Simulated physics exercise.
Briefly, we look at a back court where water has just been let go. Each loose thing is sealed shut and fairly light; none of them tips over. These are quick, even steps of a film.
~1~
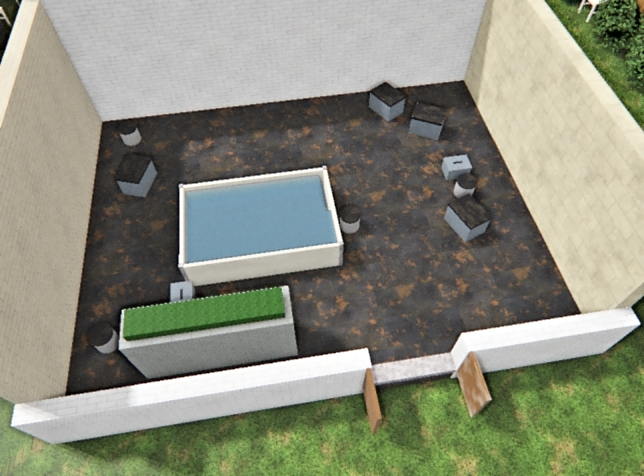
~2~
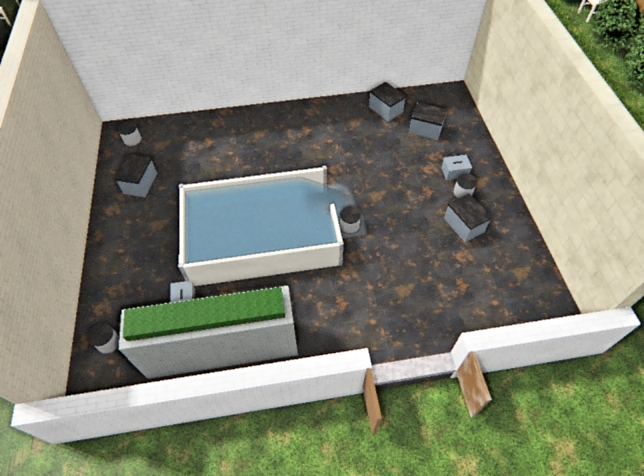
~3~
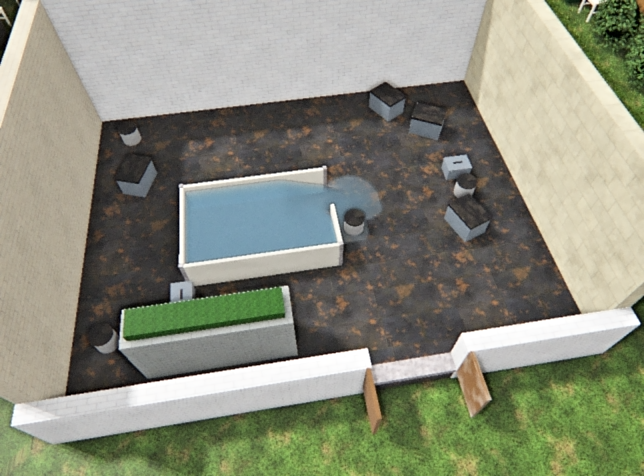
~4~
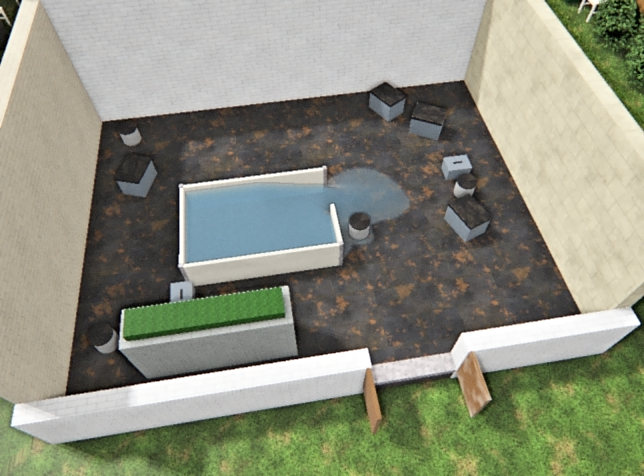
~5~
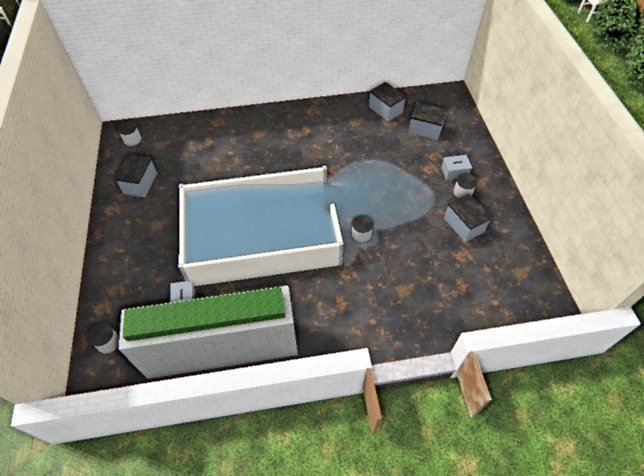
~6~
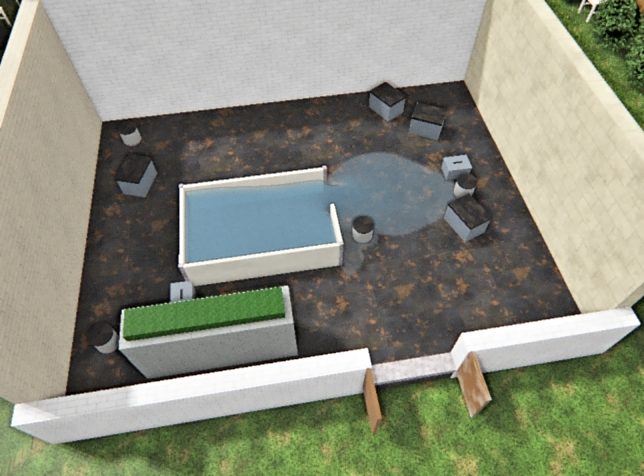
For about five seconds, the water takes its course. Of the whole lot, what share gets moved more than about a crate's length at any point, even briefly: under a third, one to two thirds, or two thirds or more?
The things swept well aside make up a third to two thirds.
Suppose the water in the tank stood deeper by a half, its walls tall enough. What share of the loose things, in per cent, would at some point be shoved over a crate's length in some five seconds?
Roughly 60 per cent.
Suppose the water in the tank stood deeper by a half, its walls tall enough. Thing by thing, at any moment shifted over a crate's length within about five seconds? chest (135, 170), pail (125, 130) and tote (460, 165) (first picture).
One after the other: Never so far, less than that, shifted that much.
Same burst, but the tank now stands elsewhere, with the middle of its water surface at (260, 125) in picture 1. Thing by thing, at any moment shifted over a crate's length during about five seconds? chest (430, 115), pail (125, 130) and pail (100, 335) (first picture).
Result per object - went far, stayed close, stayed close.
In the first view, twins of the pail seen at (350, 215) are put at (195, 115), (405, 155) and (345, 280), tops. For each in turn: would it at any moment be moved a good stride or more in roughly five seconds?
Per listing: Largely stays, cleared out, largely stays.
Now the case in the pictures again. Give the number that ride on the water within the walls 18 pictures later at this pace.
My tally gives 2.
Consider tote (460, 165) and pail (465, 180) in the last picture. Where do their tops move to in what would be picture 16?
About (492, 143), then about (514, 173).
A moment on, 0 of 10 are well off their spots; 0 afloat.
Next, 4 of 10 are well off their spots; 2 afloat.
Later, 3 of 10 are well off their spots; 2 afloat.
In the end, 4 of 10 are well off their spots, and 5 have been at some point; 5 afloat.
